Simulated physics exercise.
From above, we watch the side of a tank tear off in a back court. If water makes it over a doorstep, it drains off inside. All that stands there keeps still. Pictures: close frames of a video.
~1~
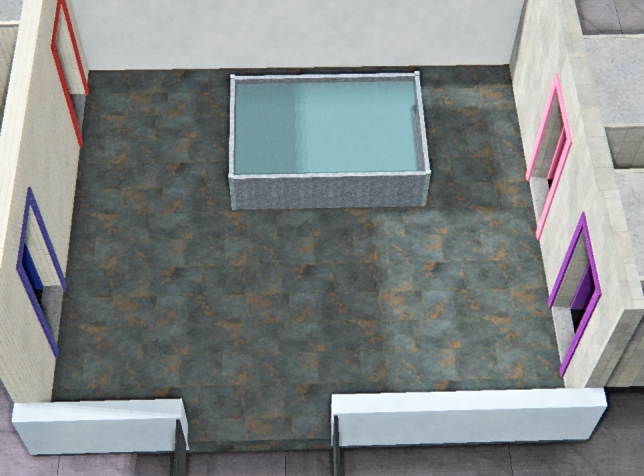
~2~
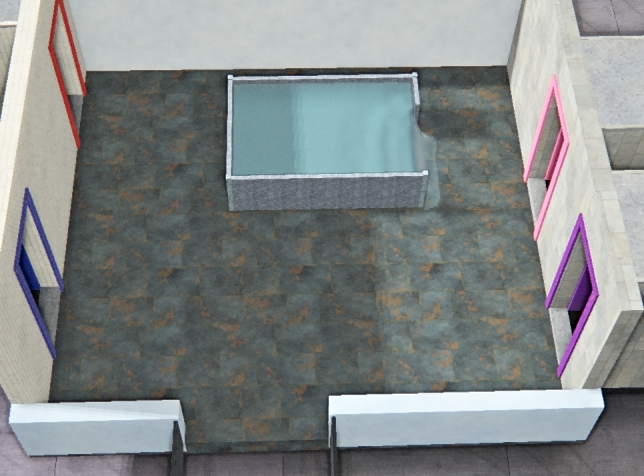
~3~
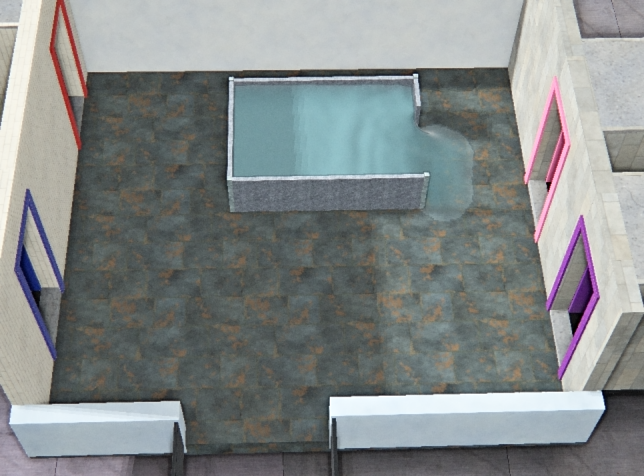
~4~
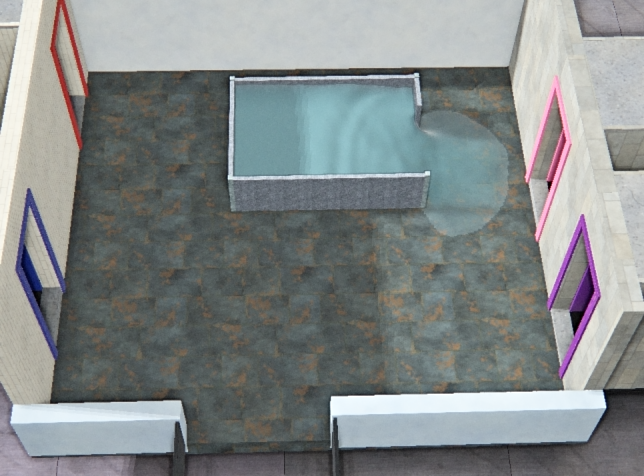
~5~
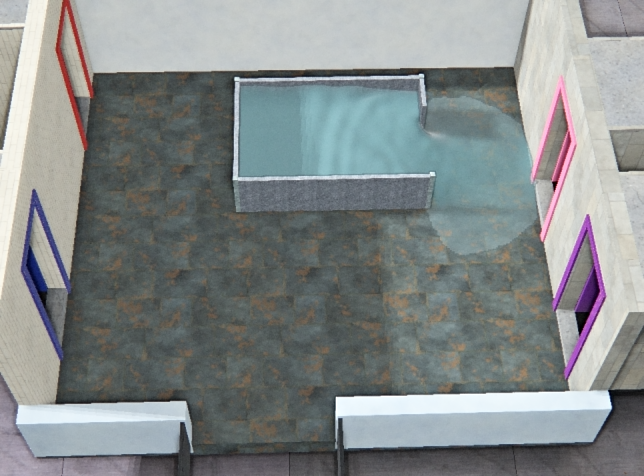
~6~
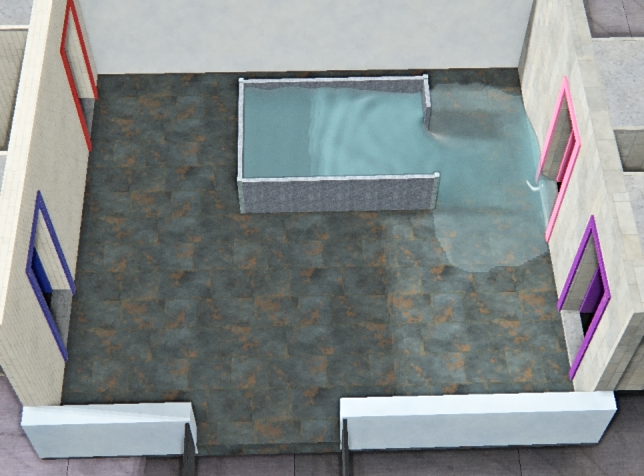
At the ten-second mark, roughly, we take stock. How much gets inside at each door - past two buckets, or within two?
The red door will pass more than two buckets; the blue door will pass two buckets at most; the purple door will pass more than two buckets; the pink door will pass more than two buckets.
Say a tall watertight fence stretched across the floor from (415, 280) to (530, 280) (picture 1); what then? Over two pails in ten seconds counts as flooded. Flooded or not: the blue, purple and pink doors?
Here's how it goes: The blue door doesn't get there, then the purple door doesn't get there, and the pink door gets past it.
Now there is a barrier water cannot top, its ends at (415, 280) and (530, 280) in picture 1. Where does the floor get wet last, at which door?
That is the blue door.
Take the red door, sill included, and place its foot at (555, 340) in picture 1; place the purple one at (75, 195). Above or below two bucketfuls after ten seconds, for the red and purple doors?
Then: Red door exceeds the limit; purple door stays within the limit.
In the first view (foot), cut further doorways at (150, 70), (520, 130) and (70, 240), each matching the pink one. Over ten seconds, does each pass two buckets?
First stays short of it, second crosses the line, third stays short of it.
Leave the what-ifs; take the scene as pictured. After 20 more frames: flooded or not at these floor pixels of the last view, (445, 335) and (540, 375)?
Soaked, soaked.
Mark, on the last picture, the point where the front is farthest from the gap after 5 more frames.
The flood front should get to about (560, 354).
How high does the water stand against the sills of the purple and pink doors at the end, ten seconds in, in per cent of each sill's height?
The first sits near 130 in a hundred and the second near 80 in a hundred.
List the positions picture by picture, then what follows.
The first frame shows the tank at (327, 127) is whole and still.
In the second frame, water pours out at (416, 161) and has run to (425, 135).
In the third frame, the front is at (462, 140), out from the gap at (417, 163).
In the fourth frame, water pours out at (418, 163) and has run to (500, 148).
In the fifth frame, water pours out at (423, 163) and has run to (536, 211).
In the sixth frame, the front is at (546, 246), out from the gap at (427, 164).
A moment on, water covers 15 % of the floor; the red door not reached, the blue door not reached, the purple door wet at the sill, nothing in, the pink door over two buckets in.
Next, water covers 25 % of the floor; the red door not reached, the blue door not reached, the purple door under two buckets in, the pink door far over two buckets in.
Then, water covers 40 % of the floor; the red door not reached, the blue door not reached, the purple door under two buckets in, the pink door far over two buckets in.
Later, water covers 80 % of the floor; the red door over two buckets in, the blue door wet at the sill, nothing in, the purple door over two buckets in, the pink door far over two buckets in.
In the end, water covers 95 % of the floor; the red door far over two buckets in, the blue door wet at the sill, nothing in, the purple door over two buckets in, the pink door far over two buckets in.
